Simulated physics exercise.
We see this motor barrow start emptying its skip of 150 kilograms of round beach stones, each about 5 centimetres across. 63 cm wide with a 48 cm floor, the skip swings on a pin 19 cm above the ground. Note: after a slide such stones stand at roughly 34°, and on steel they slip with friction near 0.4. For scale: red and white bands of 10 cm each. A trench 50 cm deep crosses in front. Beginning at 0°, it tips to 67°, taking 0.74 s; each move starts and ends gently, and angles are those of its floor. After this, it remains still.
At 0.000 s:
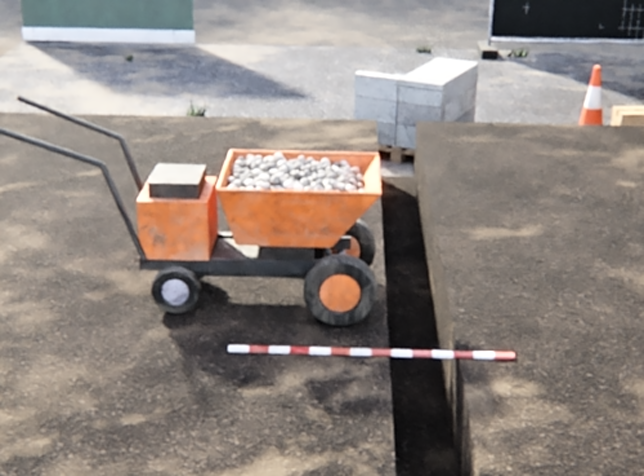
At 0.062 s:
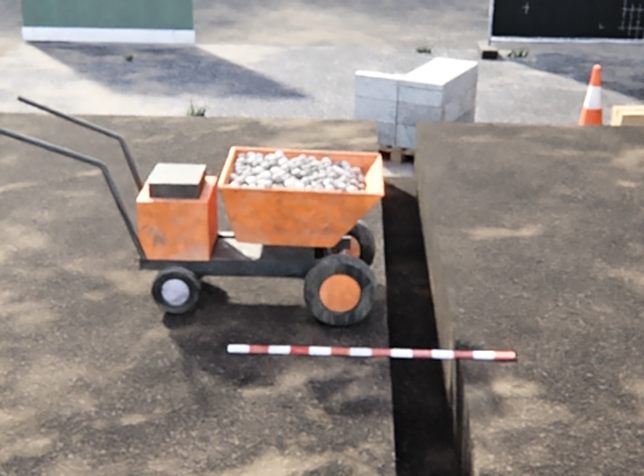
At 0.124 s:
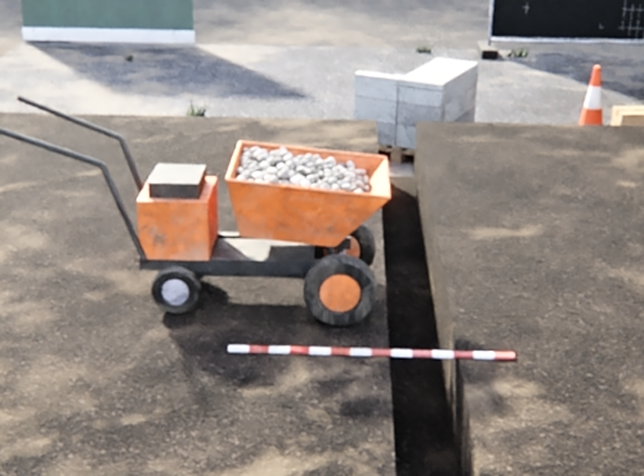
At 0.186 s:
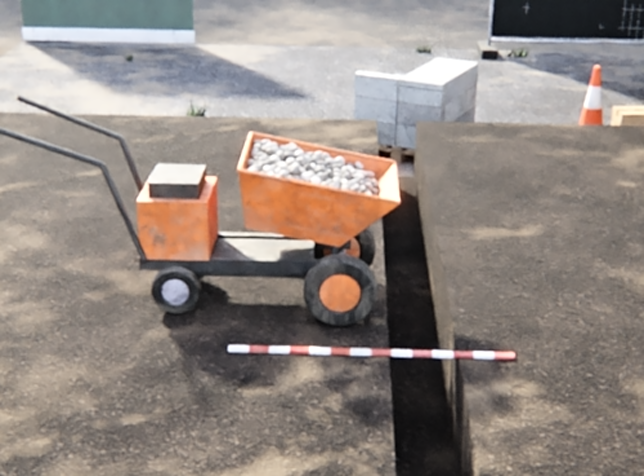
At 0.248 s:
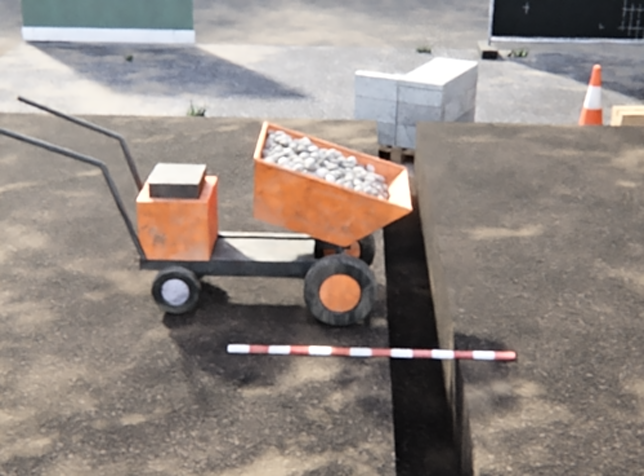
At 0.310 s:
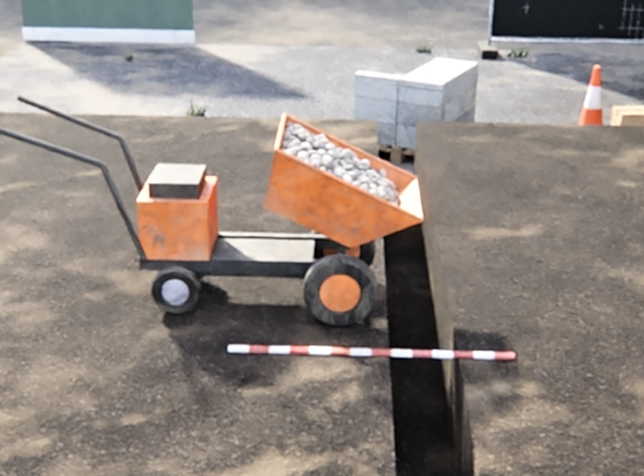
On a sunlit patch of dirt ground, an orange dumper loaded with pale stones stood beside a narrow trench, and its skip slowly tilted forward to the right while the wheels stayed still.
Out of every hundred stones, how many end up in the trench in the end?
Around 17 in every hundred.
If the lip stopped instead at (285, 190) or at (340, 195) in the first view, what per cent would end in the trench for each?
Result: Close to 90 then close to 50 per cent.
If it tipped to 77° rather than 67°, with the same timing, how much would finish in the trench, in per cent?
I'd guess some 10 in a hundred.
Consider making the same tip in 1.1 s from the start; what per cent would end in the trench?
Roughly 20% would finish there.
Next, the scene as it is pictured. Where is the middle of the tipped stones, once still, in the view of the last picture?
Somewhere around (507, 302) in the last picture.
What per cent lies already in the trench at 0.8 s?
About 0 per cent by then.
After 0.6 s the floor is at 56°; 100 % in the skip; the foremost stones are at (443, 243).
After 0.8 s the floor is at 67°; 69 % in the skip, 30 % past the trench; the foremost stones are at (523, 307).
After 1.2 s the floor is at 67°; 25 % in the skip, 74 % past the trench; the foremost stones are past the picture's edge.
After 3.1 s the floor is at 67°; 0 % in the skip, 17 % in the trench, 83 % past the trench; the foremost stones are past the picture's edge.
